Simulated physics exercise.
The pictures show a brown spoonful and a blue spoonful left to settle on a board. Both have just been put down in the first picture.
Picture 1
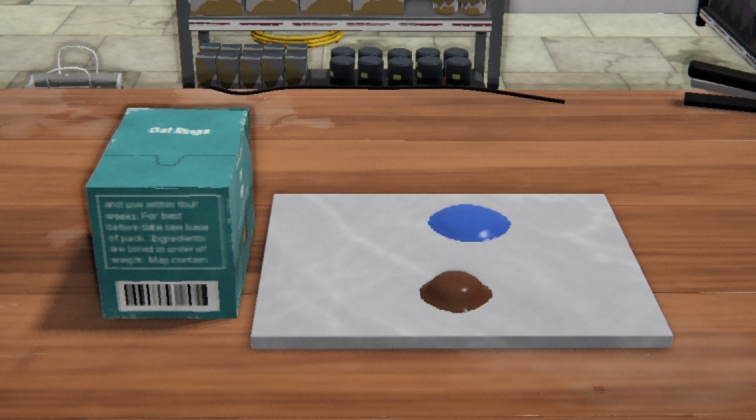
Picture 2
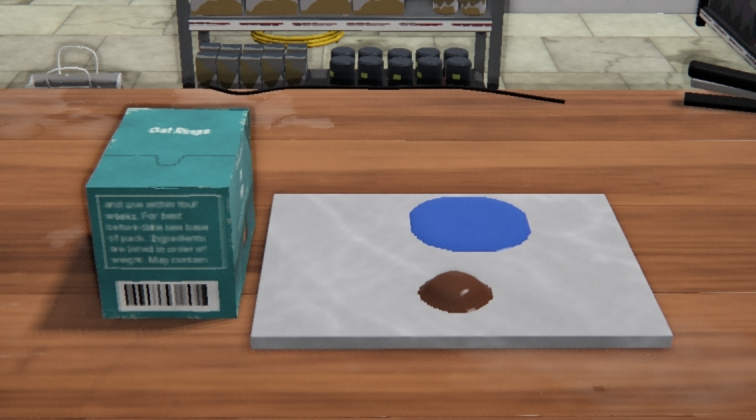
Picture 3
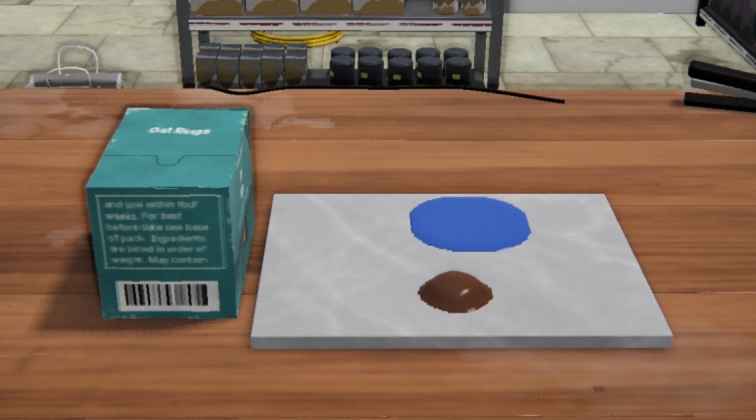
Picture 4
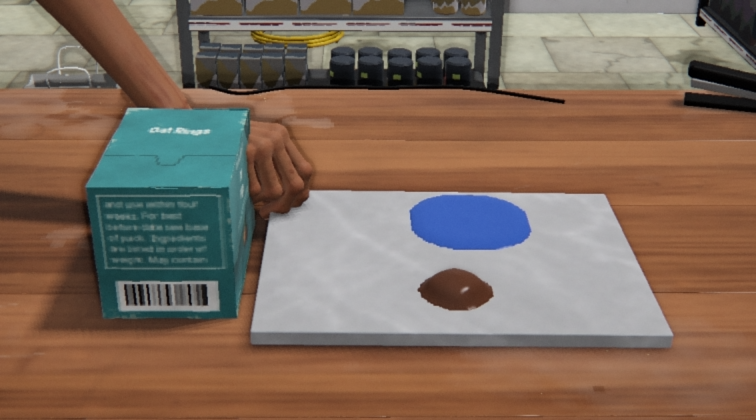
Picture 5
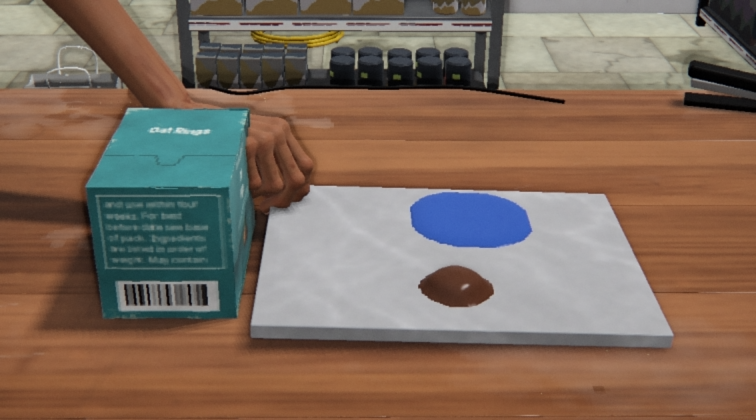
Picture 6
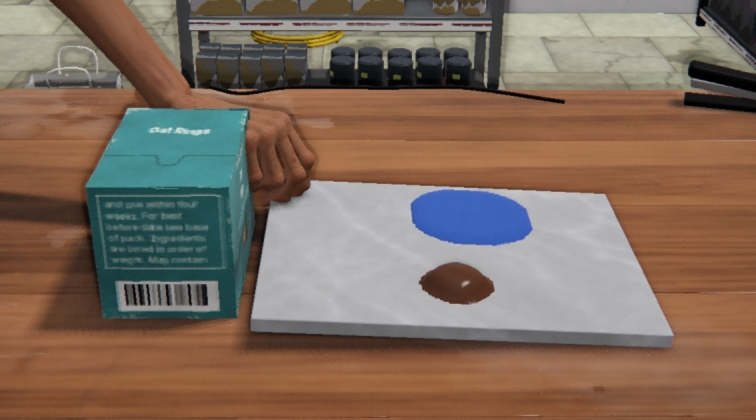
On a wooden counter, a blue spoonful spreads thin beside a brown mound, then a hand slightly raises the board's left end.
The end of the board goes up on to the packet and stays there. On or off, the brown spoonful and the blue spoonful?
As for the brown spoonful, it keeps clear of the edge; the blue spoonful drips off the end.
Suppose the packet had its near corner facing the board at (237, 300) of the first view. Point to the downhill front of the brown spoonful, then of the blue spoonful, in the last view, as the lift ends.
At (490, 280), and at (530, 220).
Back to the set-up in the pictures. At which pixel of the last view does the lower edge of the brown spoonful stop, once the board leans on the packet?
Around (510, 232).
A moment on, slope about 24°; the brown spoonful has not moved; the blue spoonful has crept down a long way.
Further on, the brown spoonful has not moved; the blue spoonful is dripping off the low end.
When it is over, slope about 24°; the brown spoonful has not moved; the blue spoonful is dripping off the low end.
